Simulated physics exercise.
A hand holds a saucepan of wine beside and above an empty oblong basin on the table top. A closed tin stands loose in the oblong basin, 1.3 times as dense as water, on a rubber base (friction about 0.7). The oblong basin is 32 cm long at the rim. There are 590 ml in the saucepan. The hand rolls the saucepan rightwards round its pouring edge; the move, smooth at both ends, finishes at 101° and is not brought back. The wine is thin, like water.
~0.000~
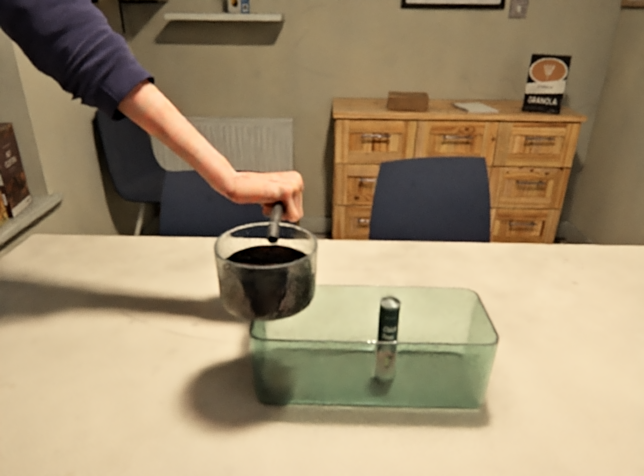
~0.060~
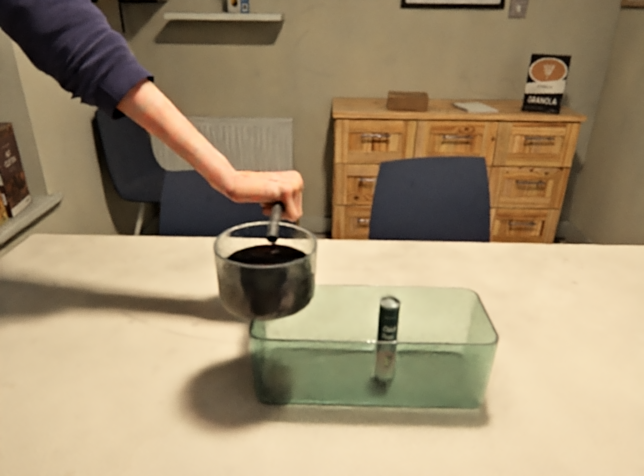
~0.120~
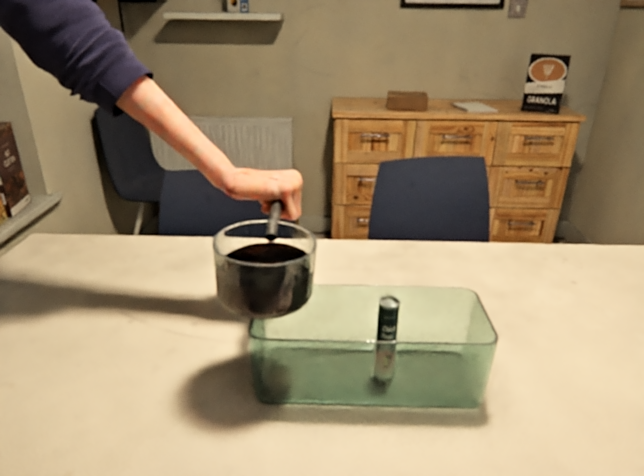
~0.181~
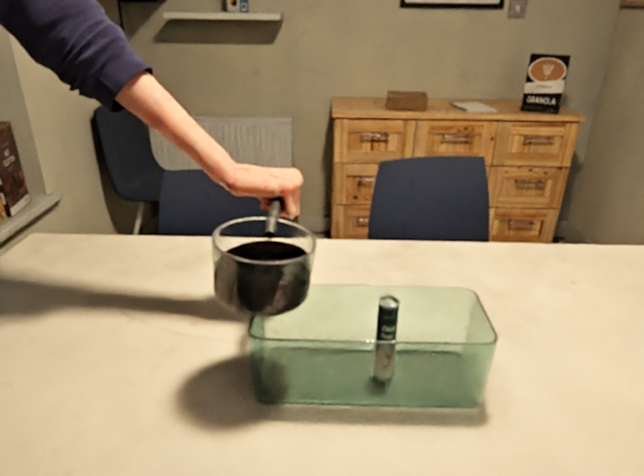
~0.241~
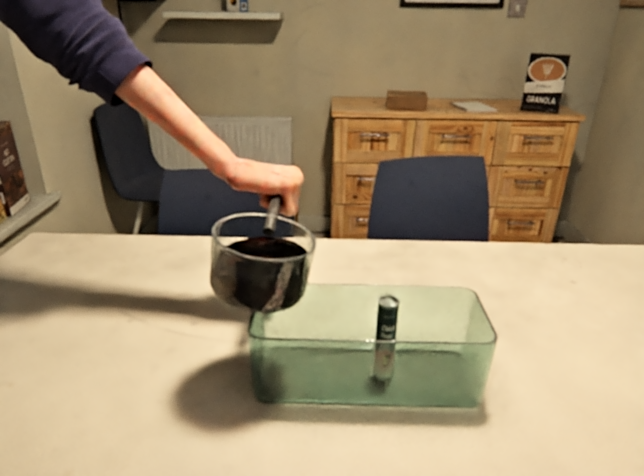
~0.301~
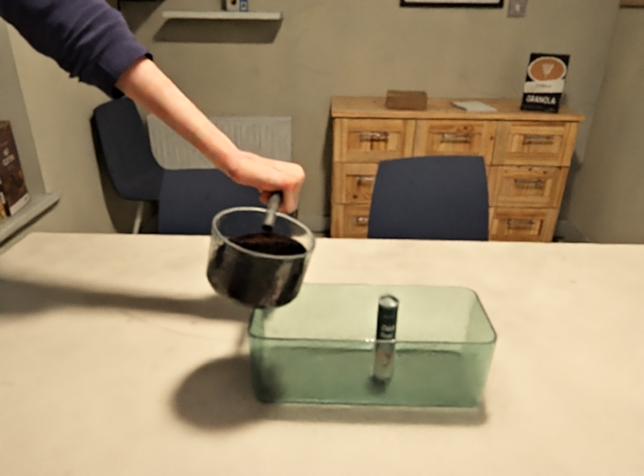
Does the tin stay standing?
The tin topples.
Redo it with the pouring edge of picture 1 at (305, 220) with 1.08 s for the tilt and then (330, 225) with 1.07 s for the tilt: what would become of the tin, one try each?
First it falls; then it keeps standing.
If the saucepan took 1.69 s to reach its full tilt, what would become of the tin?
The tin keeps standing.
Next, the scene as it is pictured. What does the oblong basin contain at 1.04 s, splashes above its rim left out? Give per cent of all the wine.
Some 60 per cent.
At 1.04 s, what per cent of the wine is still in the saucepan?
Some 20 per cent.
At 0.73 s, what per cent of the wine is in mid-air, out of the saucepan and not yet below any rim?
About 20 per cent.
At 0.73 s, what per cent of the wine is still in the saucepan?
Some 76 per cent.
By 0.73 s the tilt is 65° and 77 per cent is still to pour; the tin stands where it began.
By 1.04 s the tilt is 95° and 19 per cent is still to pour; the tin leans 5°.
By 1.37 s the tilt is 101° and 1 per cent is still to pour; the tin lies on its side.
By 1.73 s the tilt is 101° and 0 per cent is still to pour; the tin lies on its side.
At rest the tin lies on its side.
